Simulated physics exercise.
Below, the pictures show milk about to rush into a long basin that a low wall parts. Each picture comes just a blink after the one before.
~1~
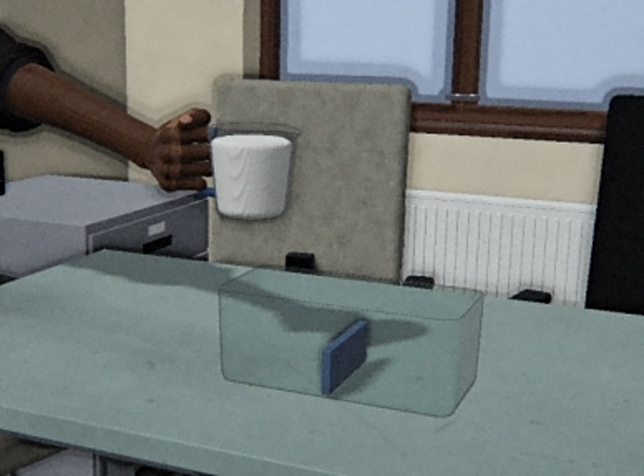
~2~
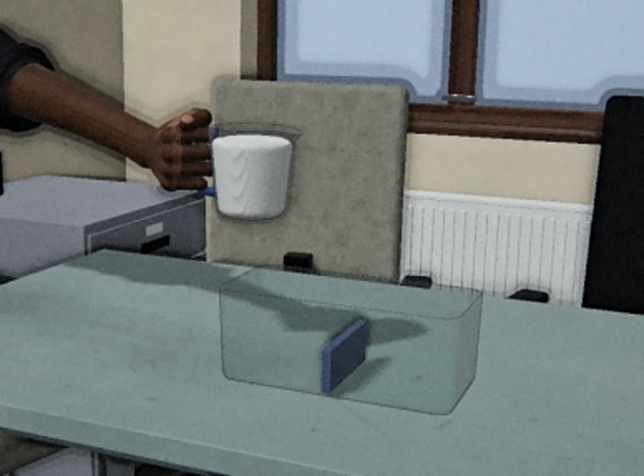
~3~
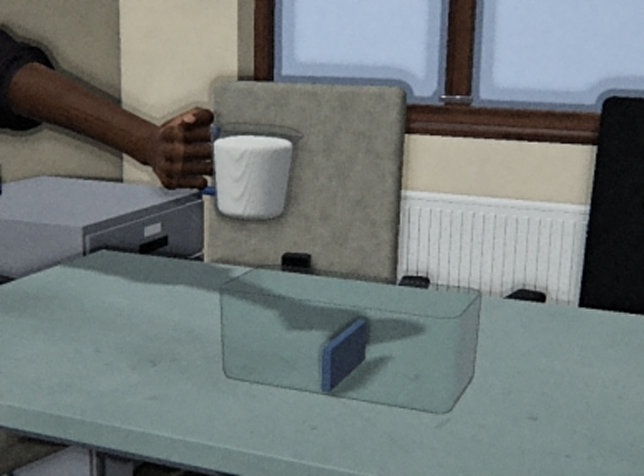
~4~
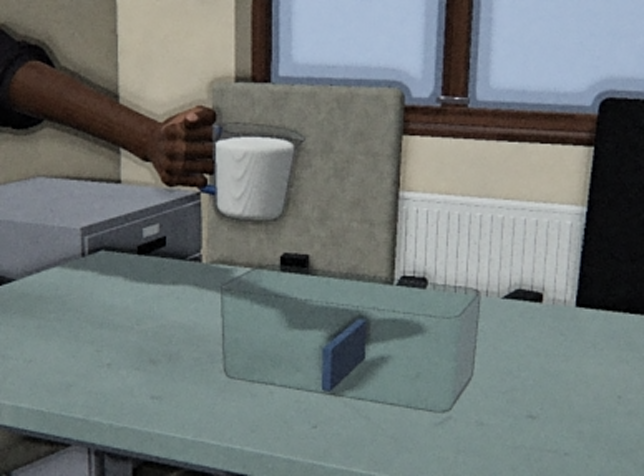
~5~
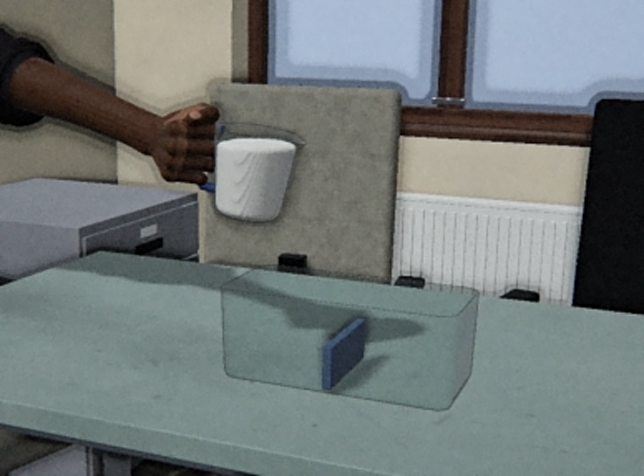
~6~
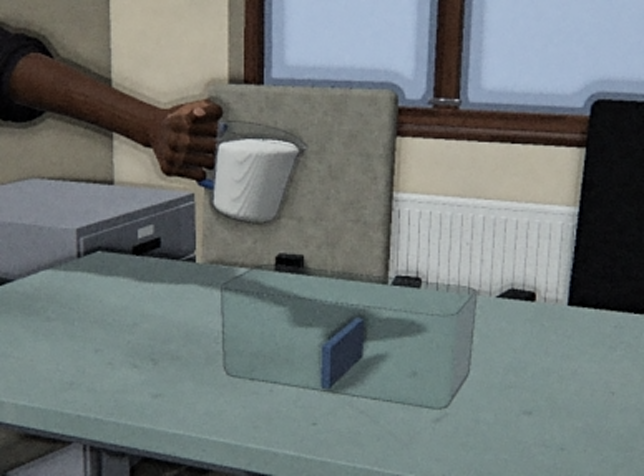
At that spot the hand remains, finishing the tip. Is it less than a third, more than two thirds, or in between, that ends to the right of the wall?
I expect what gathers right of the wall to fall within one third to two thirds.
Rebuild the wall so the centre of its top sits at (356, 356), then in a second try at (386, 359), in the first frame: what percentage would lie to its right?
About 45 and 5 per cent.
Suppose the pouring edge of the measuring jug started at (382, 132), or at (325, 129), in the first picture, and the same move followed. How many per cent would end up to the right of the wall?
It works out to around 90 % and then around 85 %.
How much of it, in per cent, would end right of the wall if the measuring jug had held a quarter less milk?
Roughly 40 in a hundred.
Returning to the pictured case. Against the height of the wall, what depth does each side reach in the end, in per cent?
On the left roughly 20, on the right roughly 30.
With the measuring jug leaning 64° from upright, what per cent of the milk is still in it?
About 75 %.
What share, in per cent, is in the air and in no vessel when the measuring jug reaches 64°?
Airborne fraction: Approx. 15 %.
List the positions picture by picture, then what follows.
Tilt 0°; pouring edge (301, 132); surface from (219, 138) to (291, 143); the long basin's rim runs from (240, 278) to (473, 308); the wall's top is at (346, 337), in the first picture.
Tilt 1°; pouring edge (302, 133); surface from (220, 138) to (292, 144), in the second picture.
Tilt 2°; pouring edge (303, 135); surface from (221, 139) to (292, 145), in the third picture.
Tilt 4°; pouring edge (305, 139); surface from (223, 140) to (294, 147), in the fourth picture.
Tilt 8°; pouring edge (306, 143); surface from (224, 142) to (296, 147), in the fifth picture.
Tilt 12°; pouring edge (307, 148); surface from (225, 143) to (300, 149), in the sixth picture.
A moment on, the measuring jug is tipped part way and 73 per cent is still to pour, 1 is left of the wall and 9 right of it.
Next, the measuring jug is tipped right over and 15 per cent is still to pour, 18 is left of the wall and 54 right of it.
Then the measuring jug is tipped right over and 0 per cent is still to pour, 42 is left of the wall and 57 right of it.
Later the measuring jug is tipped right over and 0 per cent is still to pour, 42 is left of the wall and 57 right of it.
Finally, 42 per cent lies left of the wall, 57 right of it and 1 outside.
